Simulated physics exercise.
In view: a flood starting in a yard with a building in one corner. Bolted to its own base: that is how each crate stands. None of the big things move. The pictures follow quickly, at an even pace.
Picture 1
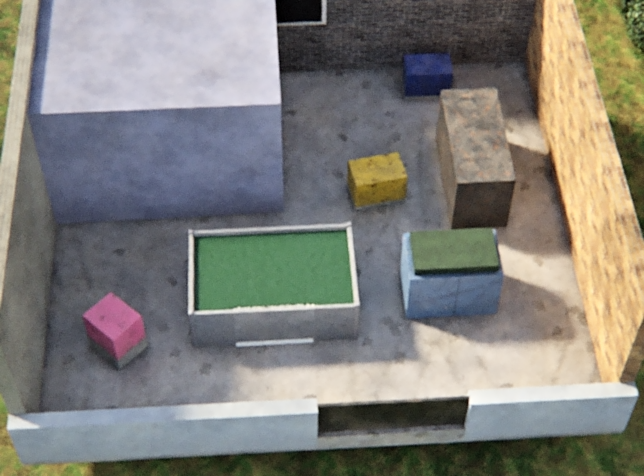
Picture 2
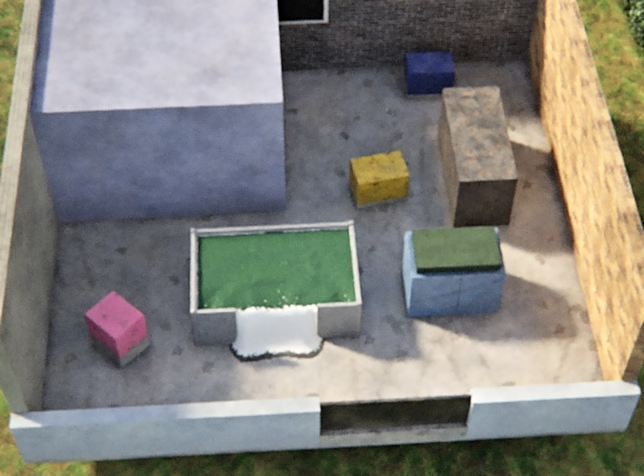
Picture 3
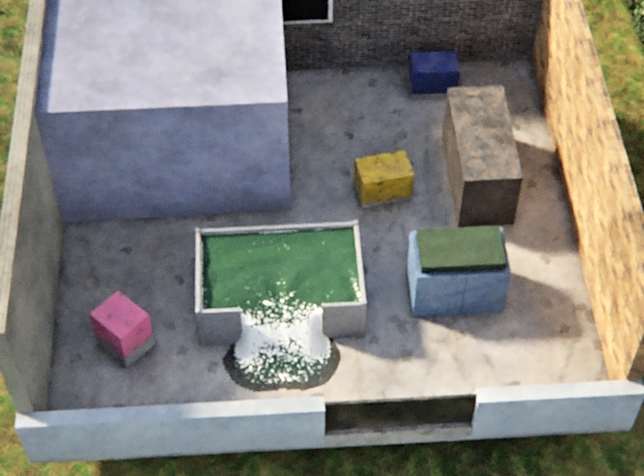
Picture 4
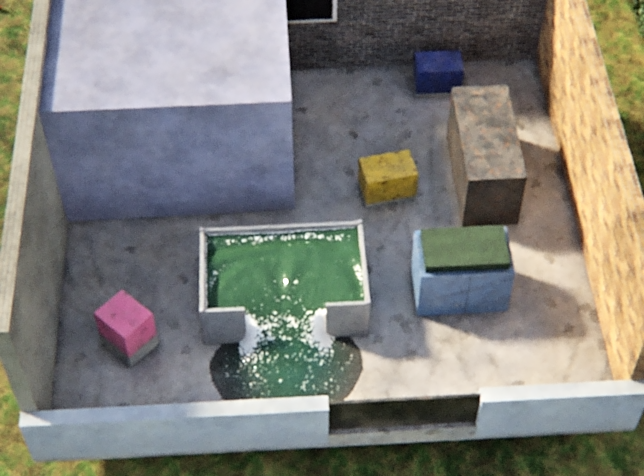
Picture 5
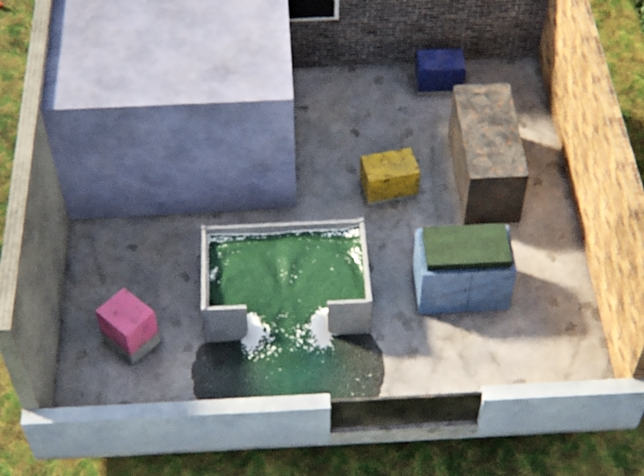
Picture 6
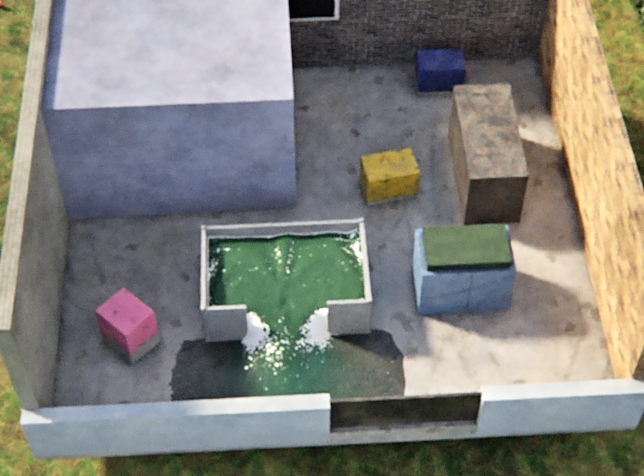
The clip opens on a walled yard with a pale block building in one corner, scattered coloured crates and a tank of still green water. A gap opens in the tank's near side and white, foaming water pours out. The dark wet patch spreads across the floor toward the front wall and widens to both sides.
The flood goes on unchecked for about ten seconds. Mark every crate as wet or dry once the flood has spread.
Yellow crate: Wet, pink crate: Dry, blue crate: Wet.
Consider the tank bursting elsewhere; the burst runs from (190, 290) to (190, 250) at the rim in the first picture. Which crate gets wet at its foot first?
That would be the pink one.
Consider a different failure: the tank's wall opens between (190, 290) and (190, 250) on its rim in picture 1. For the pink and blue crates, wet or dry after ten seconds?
As I see it, the pink one gets reached, and the blue one is not reached.
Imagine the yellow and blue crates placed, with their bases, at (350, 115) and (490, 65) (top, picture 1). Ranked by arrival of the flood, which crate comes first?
That's the one in pink.
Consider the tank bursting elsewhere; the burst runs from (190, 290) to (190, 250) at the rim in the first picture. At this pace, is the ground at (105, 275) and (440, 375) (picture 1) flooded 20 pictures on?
Going in the order you asked, the first is drenched and the second is never reached.
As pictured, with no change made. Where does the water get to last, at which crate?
The crate marked blue.
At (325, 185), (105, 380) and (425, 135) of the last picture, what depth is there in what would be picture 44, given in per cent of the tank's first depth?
I'd say close to 0, 20 and 0 percent.
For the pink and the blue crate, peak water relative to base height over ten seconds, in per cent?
Roughly 70 and 130 per cent respectively.
A moment on, water covers 15 % of the floor; the yellow crate not reached, the pink crate water round its plinth, the blue crate not reached.
Next, water covers 35 % of the floor; the yellow crate not reached, the pink crate water round its plinth, the blue crate not reached.
Then, water covers 50 % of the floor; the yellow crate not reached, the pink crate water round its plinth, the blue crate not reached.
Later, water covers 75 % of the floor; the yellow crate water round its plinth, the pink crate water round its plinth, the blue crate water round its plinth.
In the end, water covers 95 % of the floor; the yellow crate was topped, the pink crate stayed above the water, the blue crate was topped.
